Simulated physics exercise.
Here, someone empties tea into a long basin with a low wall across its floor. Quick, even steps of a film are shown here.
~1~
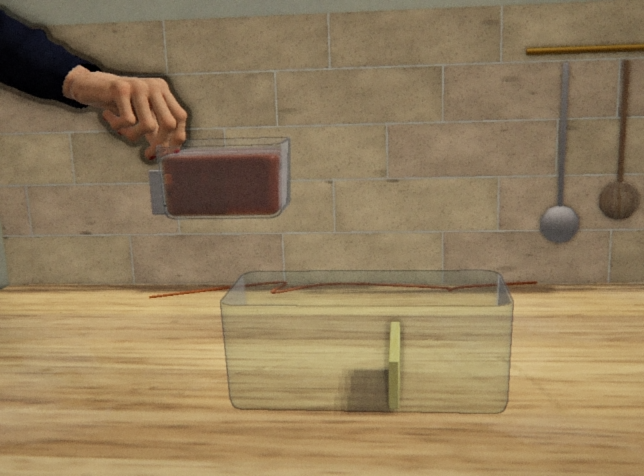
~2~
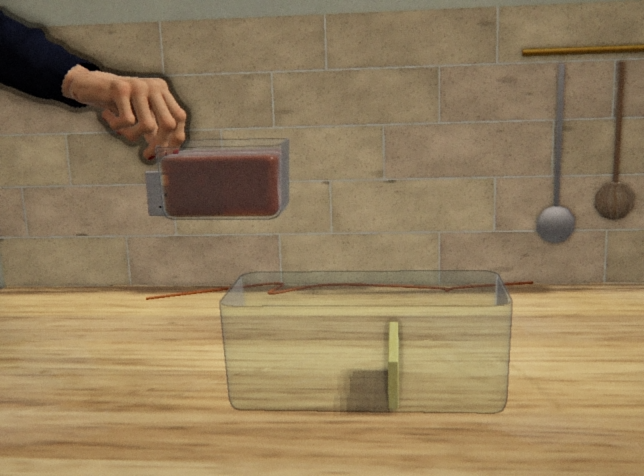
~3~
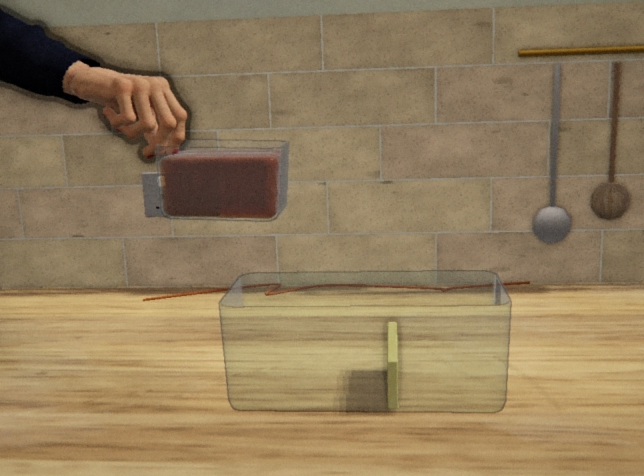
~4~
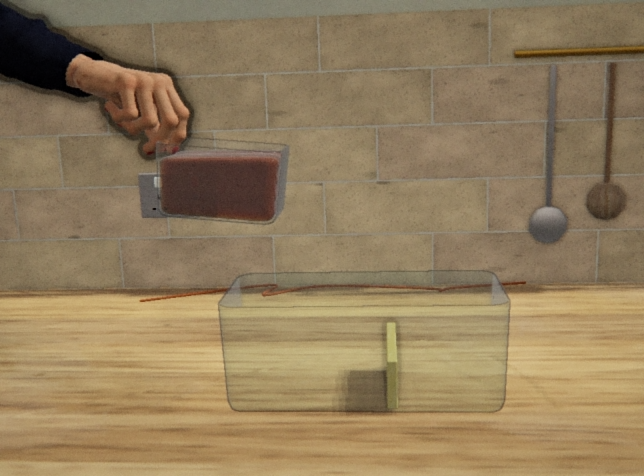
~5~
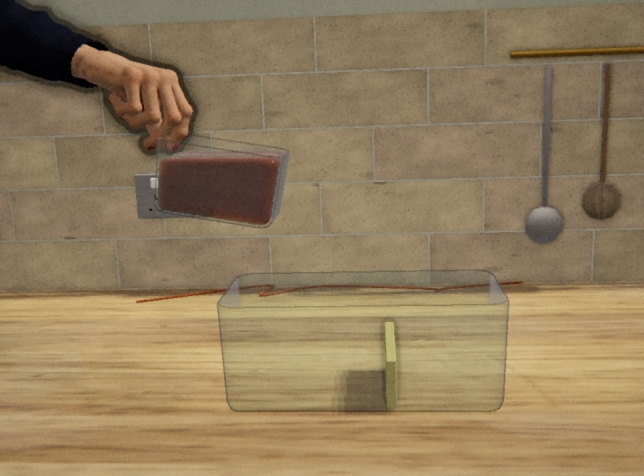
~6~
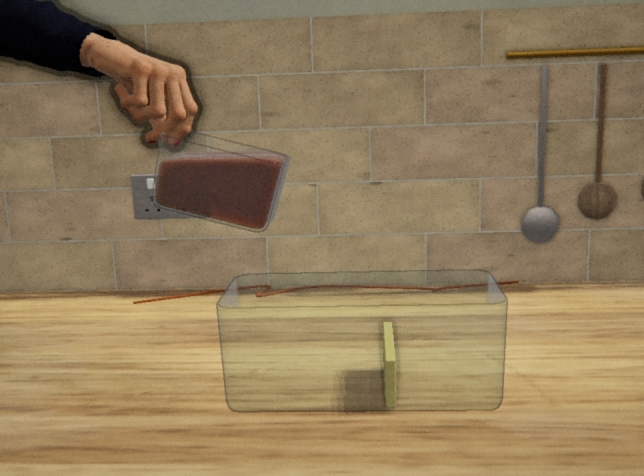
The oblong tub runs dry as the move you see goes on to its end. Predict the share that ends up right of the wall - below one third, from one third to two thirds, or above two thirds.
The share is below one third.
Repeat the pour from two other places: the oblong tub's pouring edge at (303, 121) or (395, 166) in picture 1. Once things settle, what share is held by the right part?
In turn 35 % and 95 %.
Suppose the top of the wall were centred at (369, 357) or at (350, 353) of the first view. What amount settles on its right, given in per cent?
Note - case one near 50 %, case two near 65 %.
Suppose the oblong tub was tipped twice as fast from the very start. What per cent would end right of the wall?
Roughly 5 %.
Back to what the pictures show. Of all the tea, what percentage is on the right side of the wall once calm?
0 % or thereabouts.
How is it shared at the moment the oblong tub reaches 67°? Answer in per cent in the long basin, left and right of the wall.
Roughly 25 % on the left side and 0 % on the right side.
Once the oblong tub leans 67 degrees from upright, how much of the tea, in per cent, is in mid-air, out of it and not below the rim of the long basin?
Share: Approx. 30 %.
A moment on, the oblong tub is tipped part way and 47 per cent is still to pour, 23 is left of the wall and 0 right of it.
Next, the oblong tub is tipped on its side and 10 per cent is still to pour, 83 is left of the wall and 1 right of it.
Then the oblong tub is tipped right over and 0 per cent is still to pour, 97 is left of the wall and 2 right of it.
Later the oblong tub is tipped right over and 0 per cent is still to pour, 98 is left of the wall and 2 right of it.
In the end 98 per cent lies left of the wall, 2 right of it and 1 outside.
